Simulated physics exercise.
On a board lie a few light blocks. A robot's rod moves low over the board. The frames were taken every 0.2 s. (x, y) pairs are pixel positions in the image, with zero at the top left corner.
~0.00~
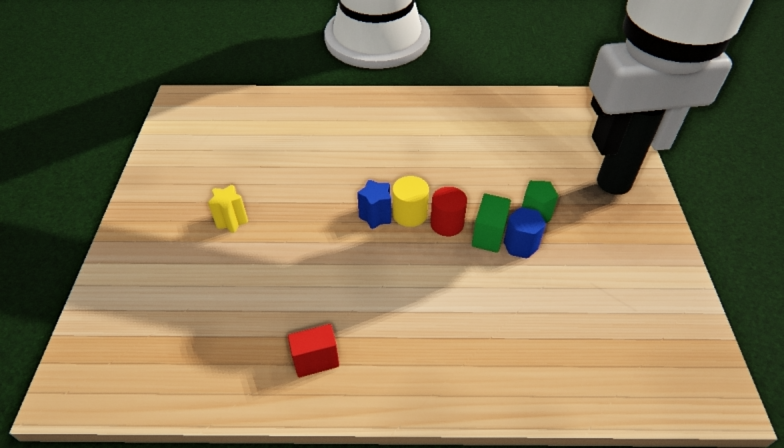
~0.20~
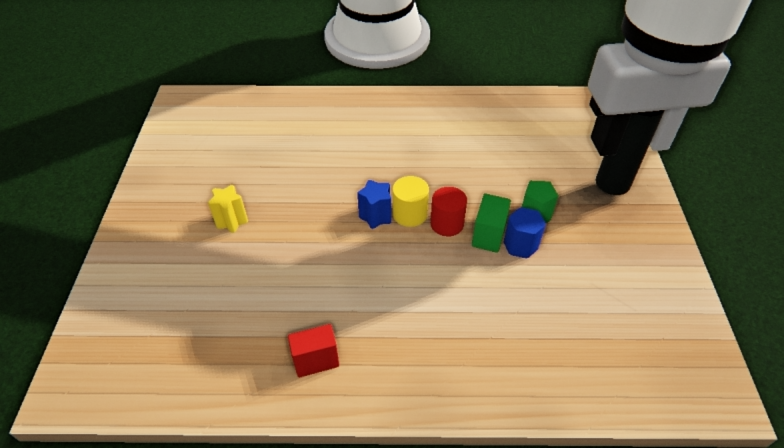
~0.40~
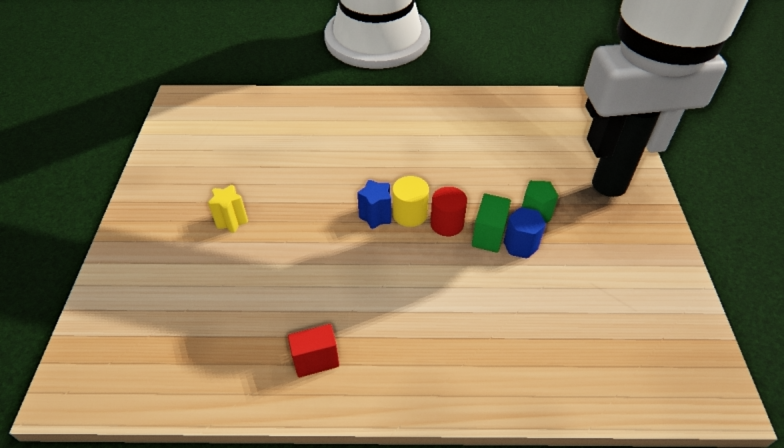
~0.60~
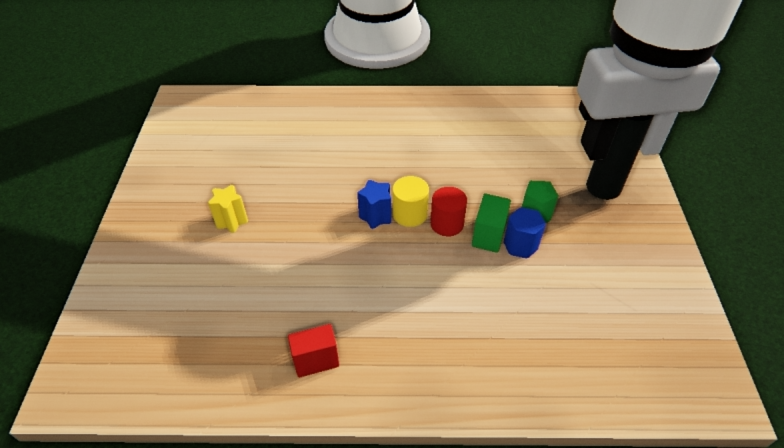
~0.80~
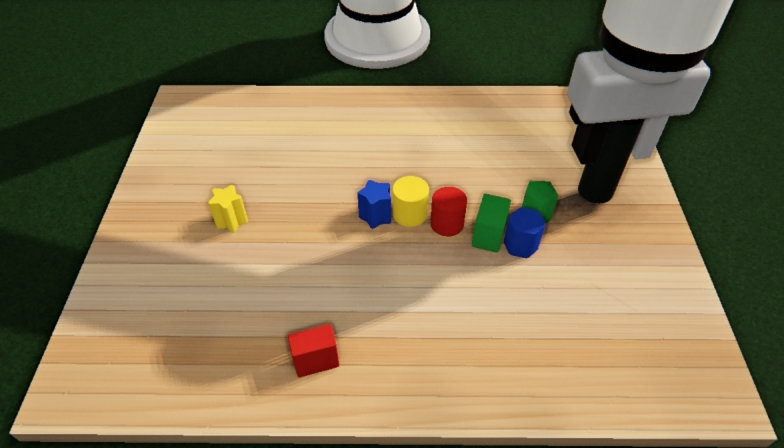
A robot arm at the right held its black rod low over a wooden board and slid it slightly left, toward a row of small coloured blocks, while none of the blocks moved.
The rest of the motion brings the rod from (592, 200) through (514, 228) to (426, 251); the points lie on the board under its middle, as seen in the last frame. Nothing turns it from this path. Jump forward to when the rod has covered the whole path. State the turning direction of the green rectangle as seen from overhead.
Viewed from the top, it goes anticlockwise.
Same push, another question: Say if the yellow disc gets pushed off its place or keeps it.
Put simply, it goes somewhere else.
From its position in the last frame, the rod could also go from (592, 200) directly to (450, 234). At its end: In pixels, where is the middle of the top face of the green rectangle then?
Put as a pixel place, it's (422, 254).
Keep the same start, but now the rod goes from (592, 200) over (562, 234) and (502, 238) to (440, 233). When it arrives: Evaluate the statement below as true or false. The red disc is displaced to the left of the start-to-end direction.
Verdict: False.
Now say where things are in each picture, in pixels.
In the first frame, lower end of the rod at (614, 183), tops of blocks, blue star-shaped block at (375, 191), yellow disc at (411, 188), red disc at (450, 198), green rectangle at (494, 210), blue six-sided block at (527, 220), green pentagonal block at (542, 190).
In the second frame, rod at (613, 183), blocks as before.
In the third frame, rod at (609, 185), blocks as before.
In the fourth frame, rod at (604, 188), blocks as before.
In the fifth frame, rod at (595, 191), blue star-shaped block at (375, 191), yellow disc at (411, 188), red disc at (450, 198), green rectangle at (494, 210), blue six-sided block at (527, 220), green pentagonal block at (542, 190).
What follows on the original path. One third of the way, rod at (543, 210); green rectangle at (488, 212); green pentagonal block at (515, 195), turned 20° clockwise.
Two thirds of the way, rod at (485, 229); yellow disc at (406, 186); red disc at (434, 204); green rectangle at (462, 226), turned 50° anticlockwise; blue six-sided block at (509, 238), turned 80° anticlockwise; green pentagonal block at (464, 192), turned 75° clockwise.
At the end, rod at (426, 243); blue star-shaped block at (370, 190), turned 20° anticlockwise; yellow disc at (398, 177); red disc at (410, 201); green rectangle at (415, 252), turned 95° anticlockwise; blue six-sided block at (509, 238), turned 80° anticlockwise; green pentagonal block at (461, 192), turned 85° clockwise.
